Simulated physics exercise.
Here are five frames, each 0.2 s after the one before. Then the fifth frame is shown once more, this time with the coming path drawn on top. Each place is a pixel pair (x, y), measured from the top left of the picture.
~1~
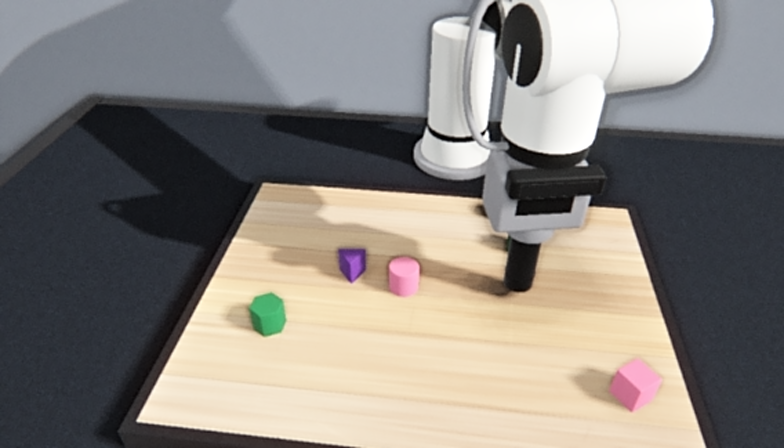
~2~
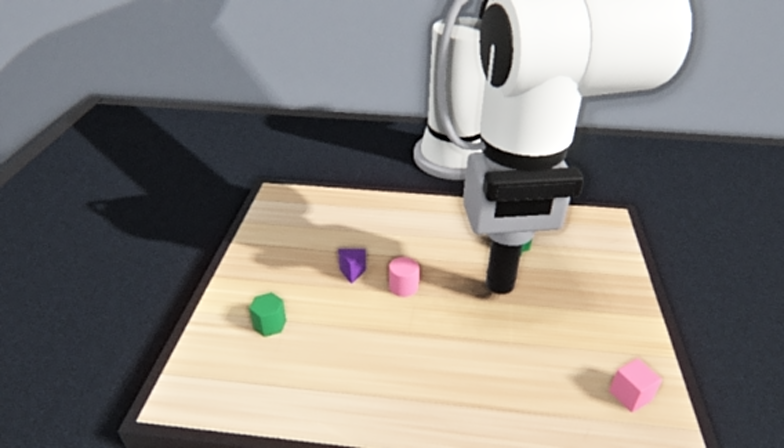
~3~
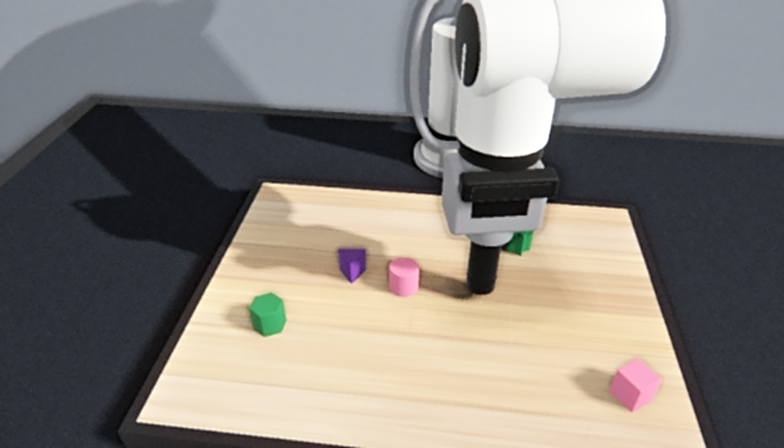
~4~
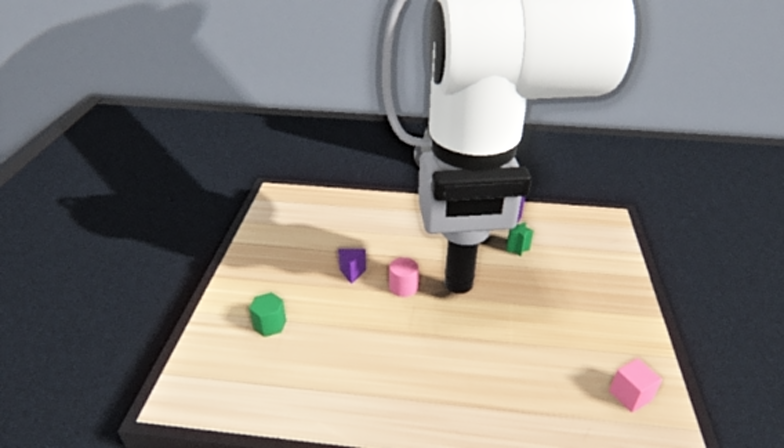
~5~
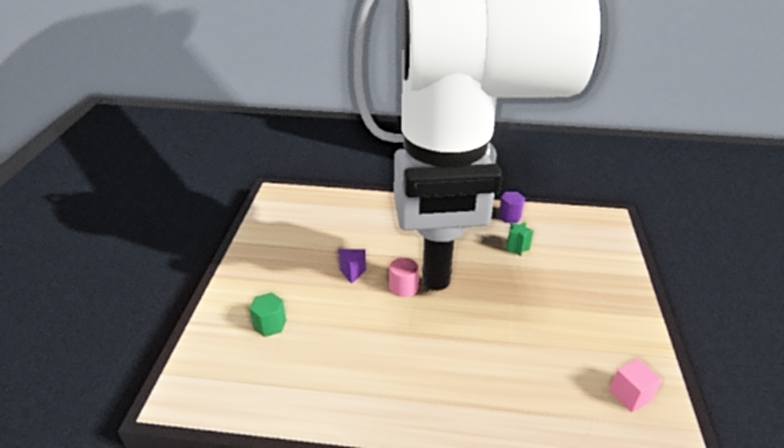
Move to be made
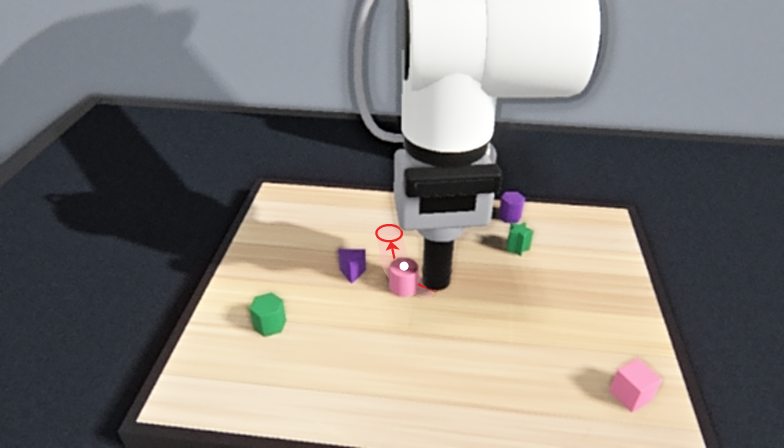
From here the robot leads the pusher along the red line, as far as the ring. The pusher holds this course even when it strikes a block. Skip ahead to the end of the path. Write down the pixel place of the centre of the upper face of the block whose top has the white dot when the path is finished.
My estimate: (374, 260).
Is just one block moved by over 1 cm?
I'd say yes.
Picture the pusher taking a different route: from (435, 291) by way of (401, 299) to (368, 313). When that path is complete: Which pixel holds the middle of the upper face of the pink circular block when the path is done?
When the path ends, it will be at (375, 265).
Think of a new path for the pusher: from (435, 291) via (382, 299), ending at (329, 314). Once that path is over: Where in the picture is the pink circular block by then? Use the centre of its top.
The centre of its top face lies at (356, 263).
Path on the board, from (435, 291) through (405, 277) and (394, 255) to (389, 233); the dot is on the pink circular block.
On the path given first. One third of the way, pusher (404, 267); pink circular block (376, 261).
Two thirds of the way, pusher (394, 245); pink circular block (374, 260).
At the end, pusher (389, 224); purple triangular block in place; pink circular block (374, 260).
